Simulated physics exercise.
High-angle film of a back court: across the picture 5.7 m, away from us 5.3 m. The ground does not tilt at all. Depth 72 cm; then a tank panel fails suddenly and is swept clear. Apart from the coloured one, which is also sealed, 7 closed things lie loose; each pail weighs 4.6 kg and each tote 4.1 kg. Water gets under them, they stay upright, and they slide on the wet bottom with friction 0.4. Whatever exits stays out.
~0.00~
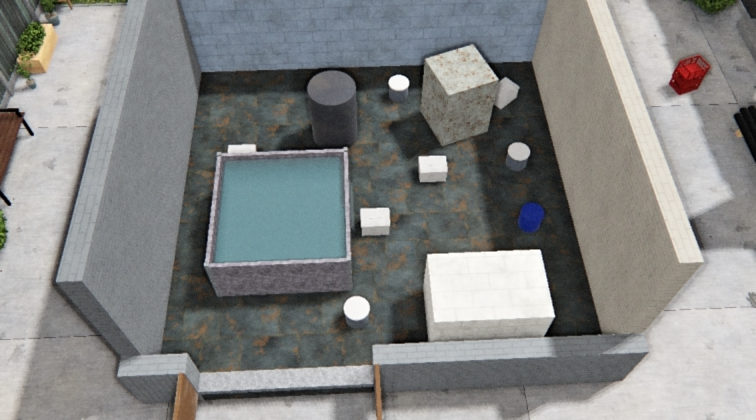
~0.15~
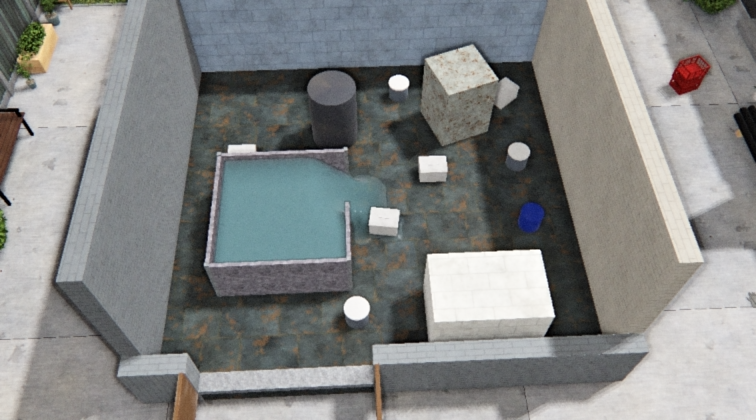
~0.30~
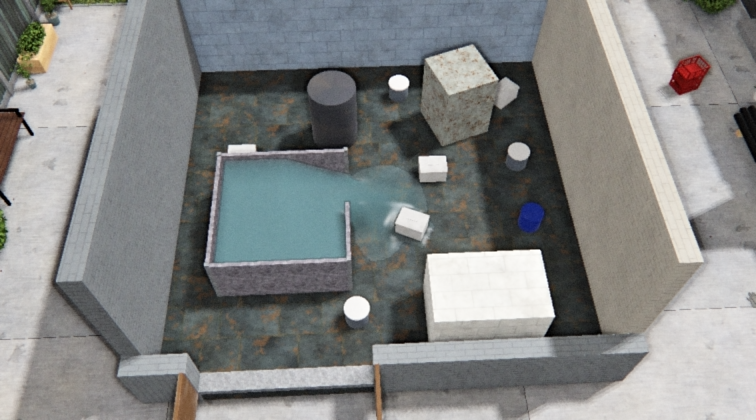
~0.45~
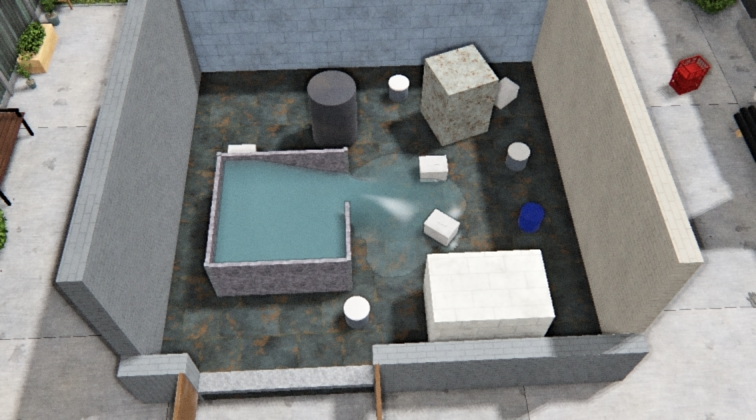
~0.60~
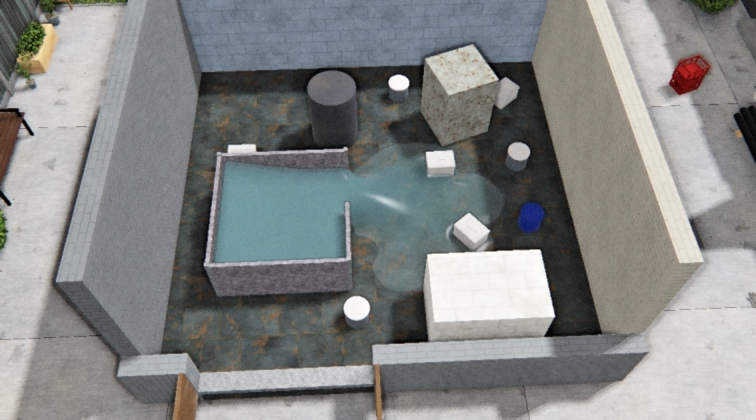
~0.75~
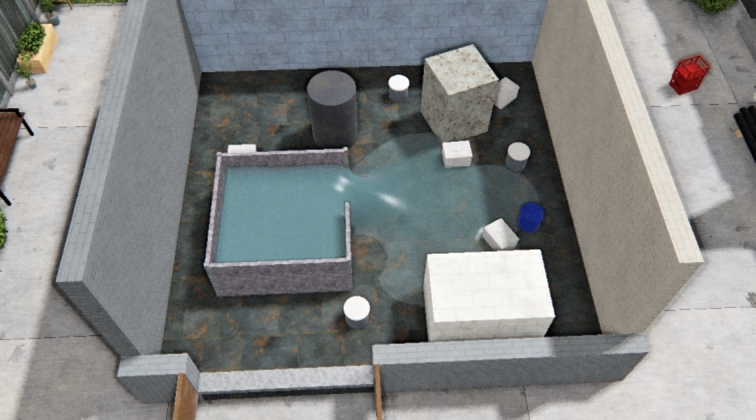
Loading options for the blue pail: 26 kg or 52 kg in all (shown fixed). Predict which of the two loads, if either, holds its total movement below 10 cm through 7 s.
Only the larger load.
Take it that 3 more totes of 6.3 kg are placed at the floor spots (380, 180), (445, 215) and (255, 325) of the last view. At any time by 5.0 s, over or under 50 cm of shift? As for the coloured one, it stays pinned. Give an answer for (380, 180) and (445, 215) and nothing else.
So the first one crosses the line and the second one crosses the line.
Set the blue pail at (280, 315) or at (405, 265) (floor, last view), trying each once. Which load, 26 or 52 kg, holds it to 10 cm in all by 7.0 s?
Light one suffices, then light one suffices.
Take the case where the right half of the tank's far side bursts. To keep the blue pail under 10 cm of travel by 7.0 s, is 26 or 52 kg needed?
Then the lighter mass suffices.
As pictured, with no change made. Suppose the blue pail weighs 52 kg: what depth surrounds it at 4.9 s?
Close to 17 cm deep.
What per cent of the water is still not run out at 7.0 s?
100 %.
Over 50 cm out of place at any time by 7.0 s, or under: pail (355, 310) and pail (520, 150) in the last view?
The first is within the limit, the second over the limit.
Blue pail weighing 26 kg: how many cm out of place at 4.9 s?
Displacement near 30 cm.
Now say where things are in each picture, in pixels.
In the first frame, the blue pail at (533, 212) rests on the ground; water covers 2.9 m2; 0 of 8 have shifted.
In the second frame, the blue pail at (533, 212) rests on the ground; 3.3 m2 under water; 1 of 8 have shifted.
In the third frame, the blue pail at (533, 212) rests on the ground; 4.2 m2 under water; 1 of 8 have shifted.
In the fourth frame, the blue pail at (533, 212), on the bottom; water covers 5.3 m2; 1 of 8 have shifted.
In the fifth frame, the blue pail at (533, 212), on the bottom; 6.5 m2 under water; 2 of 8 have shifted.
In the sixth frame, the blue pail at (533, 212) rests on the ground; 7.8 m2 under water; 2 of 8 have shifted.
After 1.4 s the blue pail would be 6 cm from its start with 26 kg and 0 cm from its start with 52 kg; 11 cm of water round it then.
After 3.1 s the blue pail would be 31 cm from its start with 26 kg and 0 cm from its start with 52 kg; 16 cm of water round it then.
After 4.9 s the blue pail would be 31 cm from its start with 26 kg and 0 cm from its start with 52 kg; 17 cm of water round it then.
After 7.0 s the blue pail would be 31 cm from its start with 26 kg and 0 cm from its start with 52 kg; 11 cm of water round it then.
